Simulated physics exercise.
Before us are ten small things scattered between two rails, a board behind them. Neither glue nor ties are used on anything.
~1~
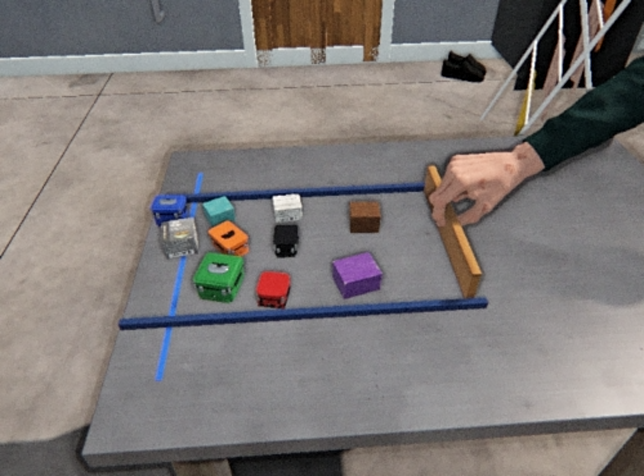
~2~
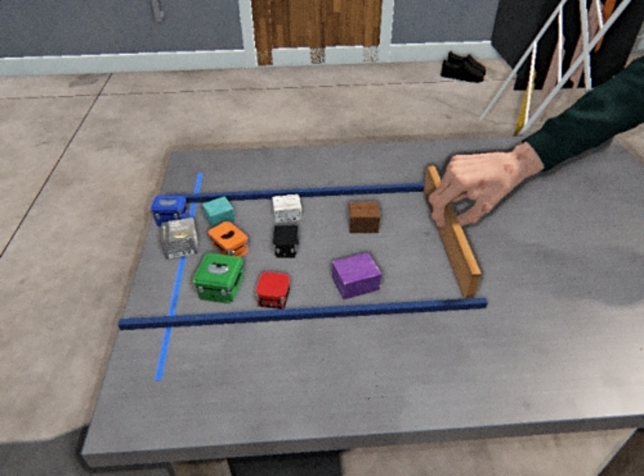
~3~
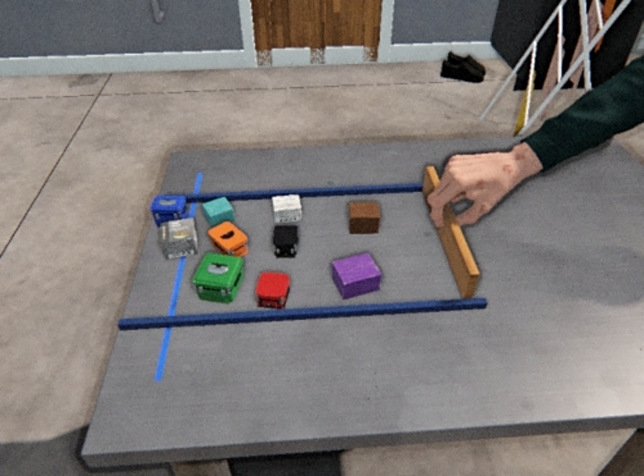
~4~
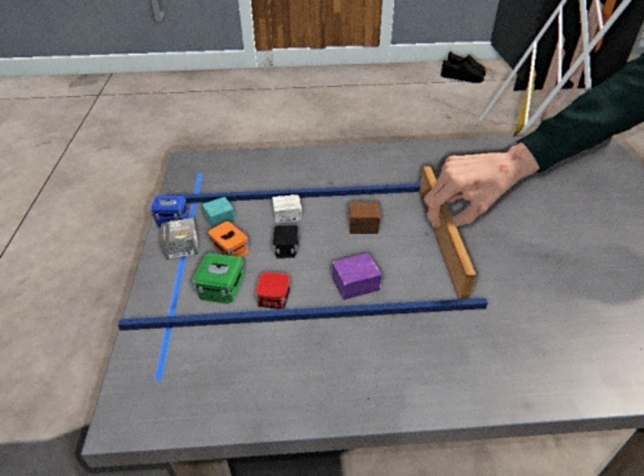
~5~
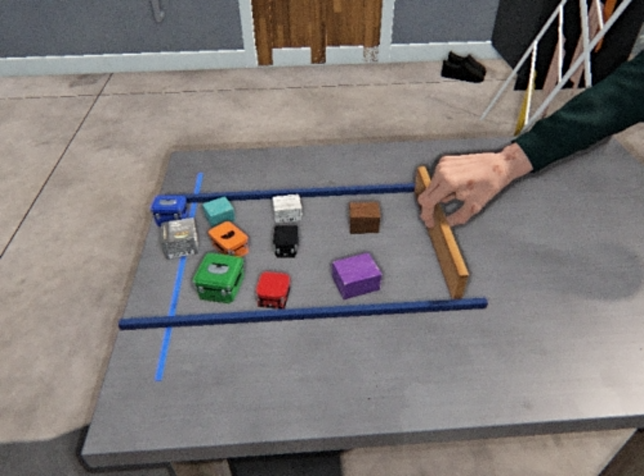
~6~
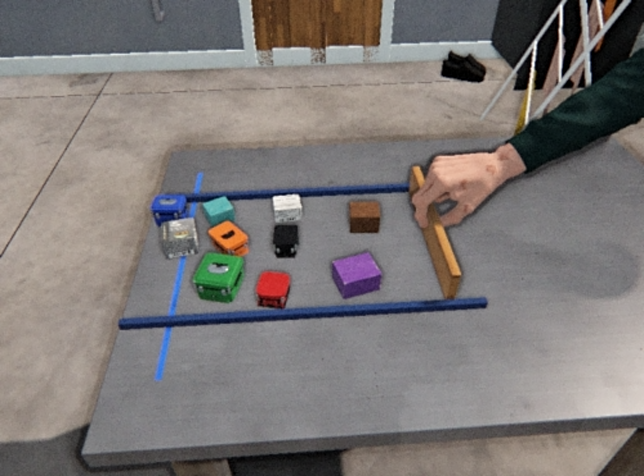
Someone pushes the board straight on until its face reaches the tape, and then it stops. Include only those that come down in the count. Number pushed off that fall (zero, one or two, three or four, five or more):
So in the end, three or four bits get shoved clean off.
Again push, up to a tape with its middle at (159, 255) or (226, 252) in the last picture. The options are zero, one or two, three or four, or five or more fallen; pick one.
The first spot would give more than four falling and the second none.
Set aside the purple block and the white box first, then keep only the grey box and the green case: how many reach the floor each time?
Fallen: 1 in the first try, 2 in the other.
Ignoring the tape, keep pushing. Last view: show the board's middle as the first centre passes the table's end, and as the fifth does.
At the first moment about (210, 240), at the next about (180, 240).
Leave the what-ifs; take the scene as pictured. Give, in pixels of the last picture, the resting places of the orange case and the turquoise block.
Near (143, 245) and (152, 213).
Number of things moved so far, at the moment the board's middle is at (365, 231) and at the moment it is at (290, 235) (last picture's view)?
First 2, after that 6.
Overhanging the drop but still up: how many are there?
That would be 2.
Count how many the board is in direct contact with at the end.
The answer is 4.
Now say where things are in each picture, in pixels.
Blue case (170, 211); grey box (180, 238); turquoise block (219, 212); board (448, 227); tape (184, 254), in the first frame.
Grey box (179, 238); black case (286, 242), in the second frame.
Turquoise block (219, 213); orange case (229, 242), in the third frame.
Blue case (170, 211); board (443, 227), in the fourth frame.
Grey box (180, 239); green case (220, 278), in the fifth frame.
Blue case (170, 211); grey box (180, 238); turquoise block (219, 212); board (431, 228); tape (184, 254), in the sixth frame.
Early on, none off yet; blue case at rest near (170, 211); grey box at rest near (180, 238); turquoise block at rest near (219, 212).
Finally, the number that fall off is three or four; lost, red case, green case, grey box and blue case.
